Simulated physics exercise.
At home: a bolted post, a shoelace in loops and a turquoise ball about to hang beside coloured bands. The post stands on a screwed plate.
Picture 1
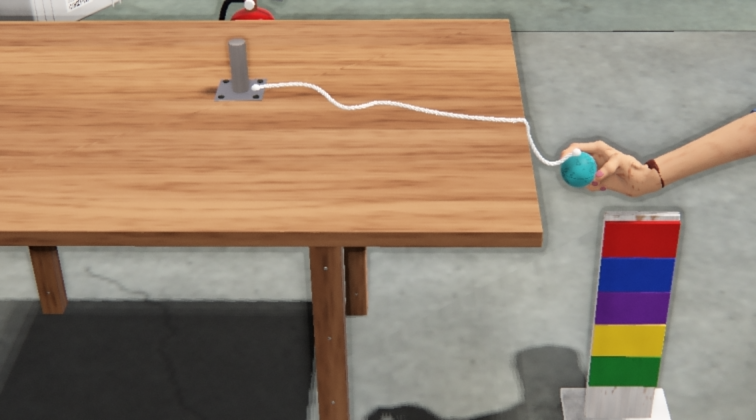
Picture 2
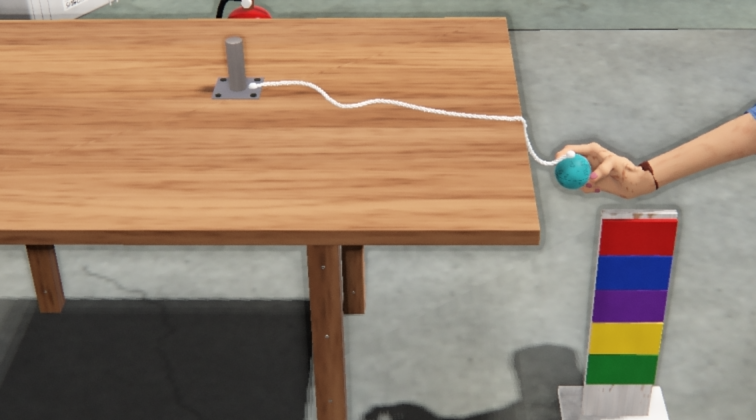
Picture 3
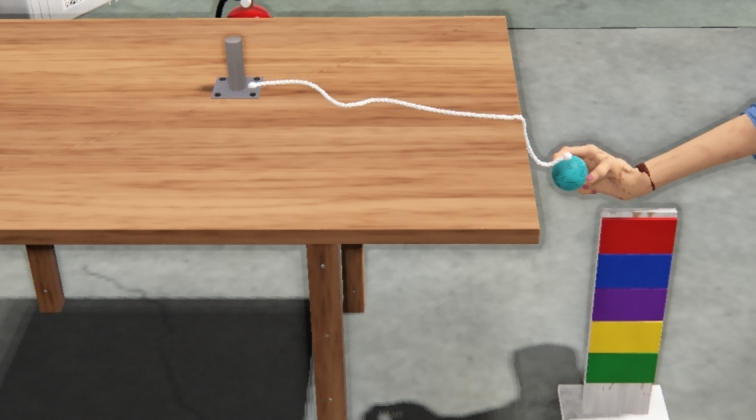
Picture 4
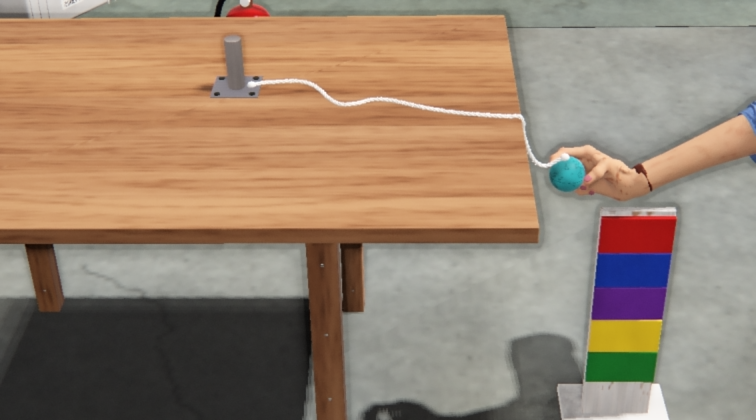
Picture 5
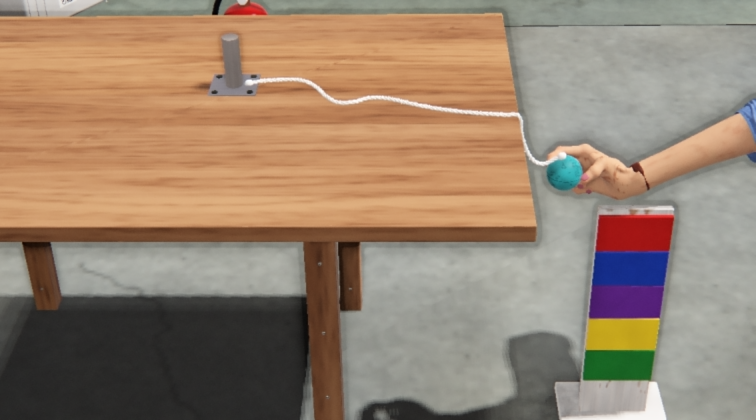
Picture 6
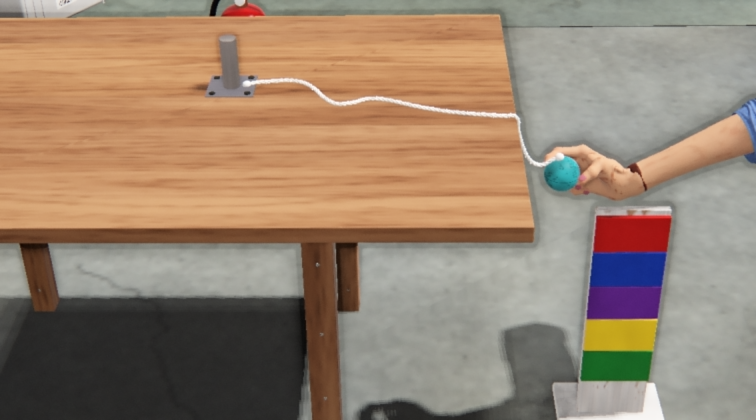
The clip opens on a hand at the right holding a turquoise ball just past the edge of a wooden table, tied by a loose white cord to a grey post, above a stand of coloured bands. The hand and ball then drift very slightly left, while the cord stays slack and little else changes.
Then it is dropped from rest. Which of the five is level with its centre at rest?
Its centre hangs level with the red band.
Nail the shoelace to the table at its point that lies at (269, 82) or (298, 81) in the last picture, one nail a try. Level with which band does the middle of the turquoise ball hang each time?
Taking them in turn: Red; red.
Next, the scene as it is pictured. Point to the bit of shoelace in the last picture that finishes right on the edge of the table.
That spot is around (485, 115).
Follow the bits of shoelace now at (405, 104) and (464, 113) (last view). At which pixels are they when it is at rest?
About (433, 101), and the other about (495, 107).
Soon after, ball near (546, 225); level with red.
Then, ball near (482, 218); level with red.
Further on, ball near (512, 228); level with red.
At rest, ball near (509, 227); level with red. Its middle rests at the red band.
